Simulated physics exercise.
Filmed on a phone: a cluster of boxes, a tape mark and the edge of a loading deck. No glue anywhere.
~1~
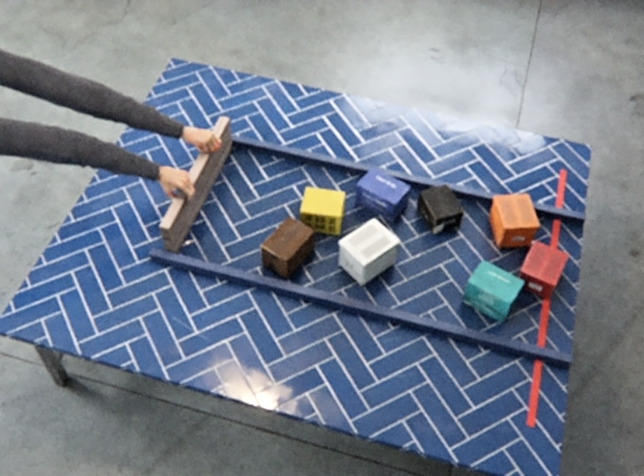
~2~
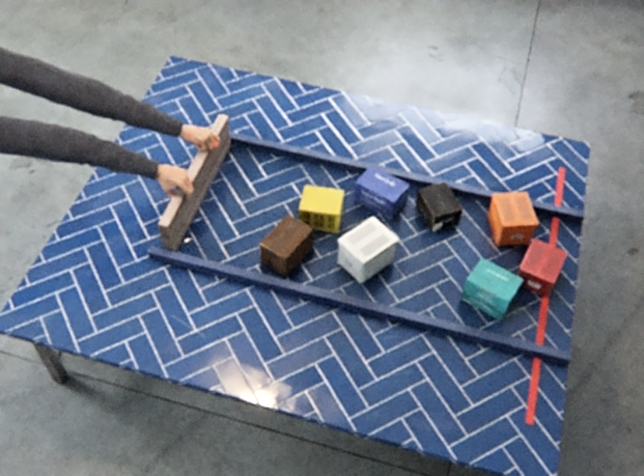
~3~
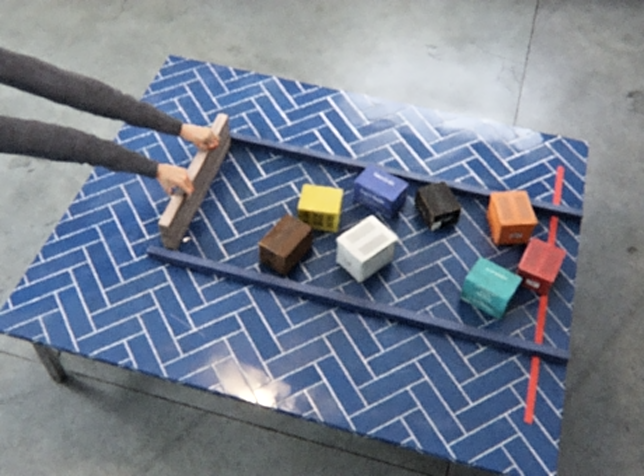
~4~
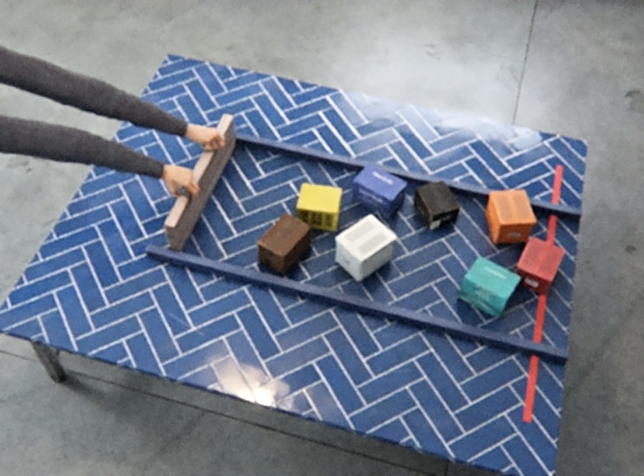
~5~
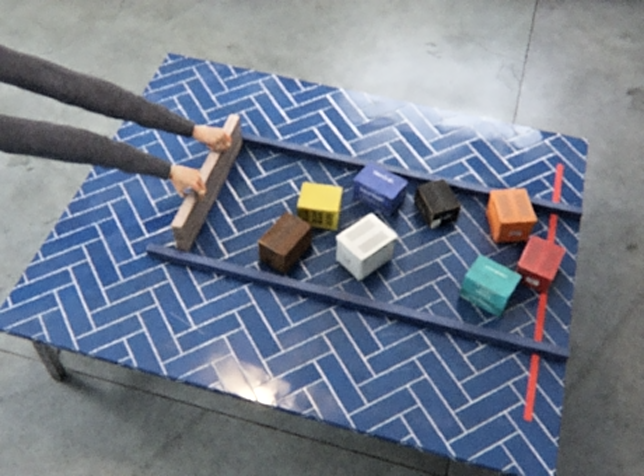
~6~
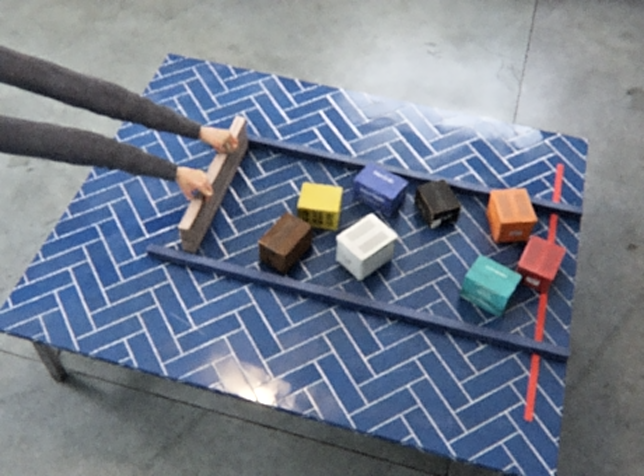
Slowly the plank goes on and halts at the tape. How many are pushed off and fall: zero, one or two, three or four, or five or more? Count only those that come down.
As it turns out, the number that fall off is five or more.
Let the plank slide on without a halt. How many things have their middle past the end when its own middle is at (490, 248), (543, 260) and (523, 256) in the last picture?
It would be 3, 5 and 5.
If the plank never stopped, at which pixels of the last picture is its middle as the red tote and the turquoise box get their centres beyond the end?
For the red tote at (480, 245), for the turquoise box at (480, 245).
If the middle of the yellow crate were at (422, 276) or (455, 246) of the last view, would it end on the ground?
In that order, it is lost; falls.
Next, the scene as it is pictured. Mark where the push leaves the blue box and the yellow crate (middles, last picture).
First (579, 228), then (571, 267).
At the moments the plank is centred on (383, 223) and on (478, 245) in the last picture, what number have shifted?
5 and 8.
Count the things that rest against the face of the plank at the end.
That makes 3.
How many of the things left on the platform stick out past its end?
The number is 3.
Soon after, none off yet; red tote at rest near (539, 265); orange tote at rest near (510, 216); turquoise box at rest near (490, 286).
Then, none off yet; red tote at rest near (539, 266); orange tote moved about its own width near (536, 226); turquoise box moved about its own width near (521, 293).
At rest, the number that fall off is five or more; fallen, white tote, black parcel, turquoise box, orange tote and red tote.
